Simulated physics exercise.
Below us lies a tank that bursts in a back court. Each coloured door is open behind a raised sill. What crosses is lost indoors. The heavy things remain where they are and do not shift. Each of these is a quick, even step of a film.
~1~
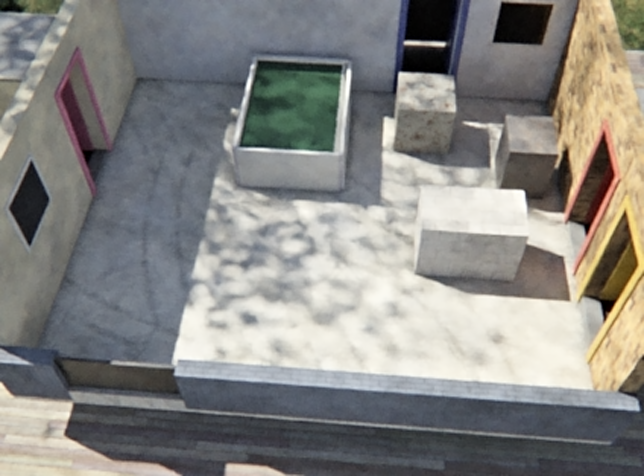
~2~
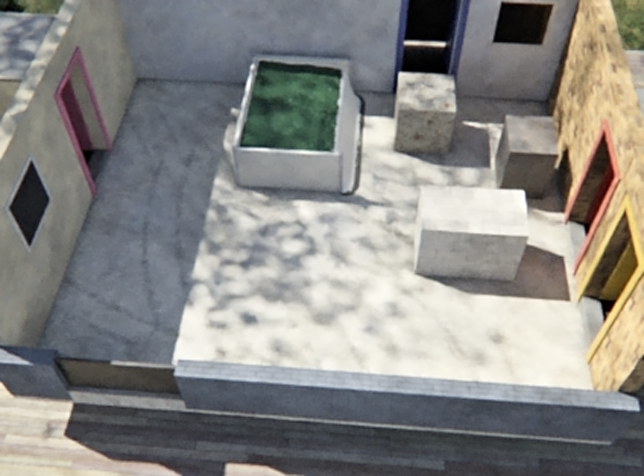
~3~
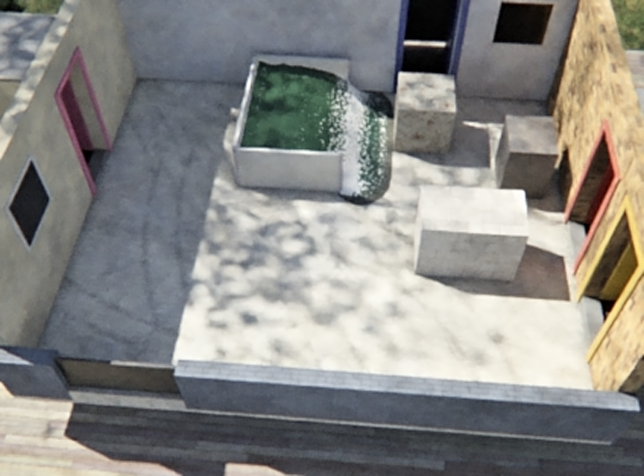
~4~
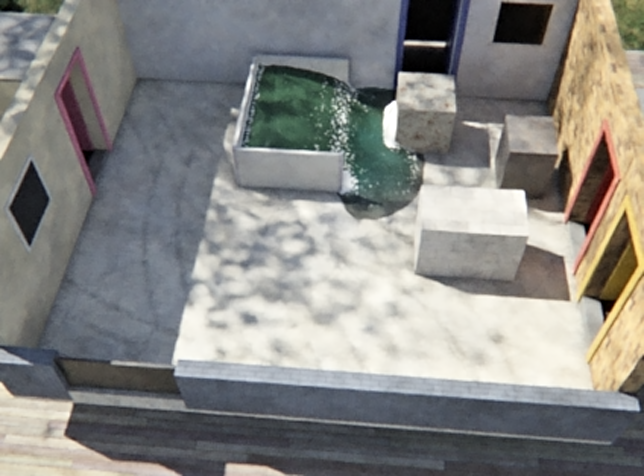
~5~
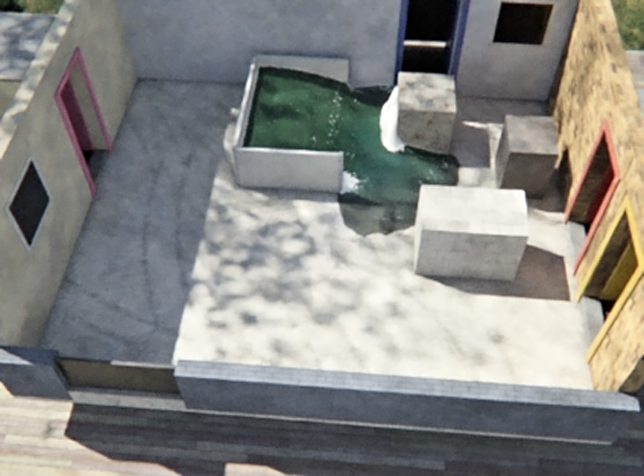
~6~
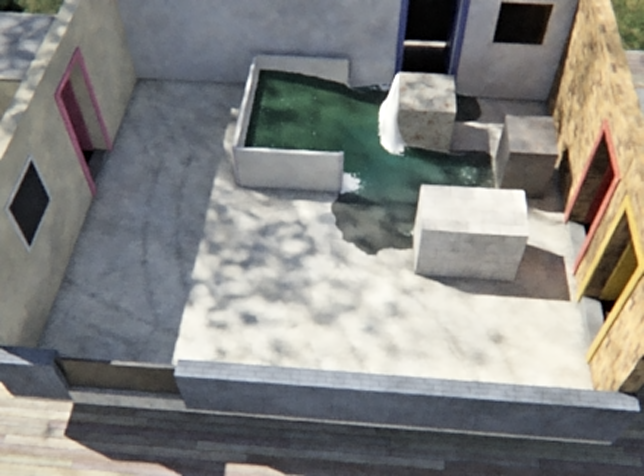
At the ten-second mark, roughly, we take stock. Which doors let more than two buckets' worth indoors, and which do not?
In the end the red door exceeds the allowance there; the yellow door keeps inside the allowance there; the pink door keeps inside the allowance there; the blue door exceeds the allowance there.
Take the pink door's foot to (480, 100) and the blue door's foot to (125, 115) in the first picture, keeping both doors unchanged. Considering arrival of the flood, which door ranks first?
The pink door, as it turns out.
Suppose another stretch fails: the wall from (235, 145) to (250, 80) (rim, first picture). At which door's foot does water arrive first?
Answer: The pink one.
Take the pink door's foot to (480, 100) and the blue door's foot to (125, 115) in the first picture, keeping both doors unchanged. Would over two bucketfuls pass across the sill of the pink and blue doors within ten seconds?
Pink: Exceeds the limit; blue: Falls short.
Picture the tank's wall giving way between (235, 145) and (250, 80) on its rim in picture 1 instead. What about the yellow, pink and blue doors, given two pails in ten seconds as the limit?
In that case the yellow door stays within bounds, the pink door breaks the limit and the blue door stays within bounds.
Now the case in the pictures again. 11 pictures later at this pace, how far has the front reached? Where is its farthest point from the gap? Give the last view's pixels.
The farthest point of the front sits at (592, 404).
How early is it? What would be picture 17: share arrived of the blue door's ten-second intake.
Share at that point: Close to 50 in a hundred.
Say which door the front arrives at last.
Answer - the pink one.
A moment on, water covers 25 % of the floor; the red door under two buckets in, the yellow door not reached, the pink door not reached, the blue door over two buckets in.
Next, water covers 35 % of the floor; the red door far over two buckets in, the yellow door wet at the sill, nothing in, the pink door not reached, the blue door far over two buckets in.
Then, water covers 45 % of the floor; the red door far over two buckets in, the yellow door wet at the sill, nothing in, the pink door not reached, the blue door far over two buckets in.
Later, water covers 65 % of the floor; the red door far over two buckets in, the yellow door wet at the sill, nothing in, the pink door wet at the sill, nothing in, the blue door far over two buckets in.
In the end, water covers 80 % of the floor; the red door far over two buckets in, the yellow door wet at the sill, nothing in, the pink door wet at the sill, nothing in, the blue door far over two buckets in.
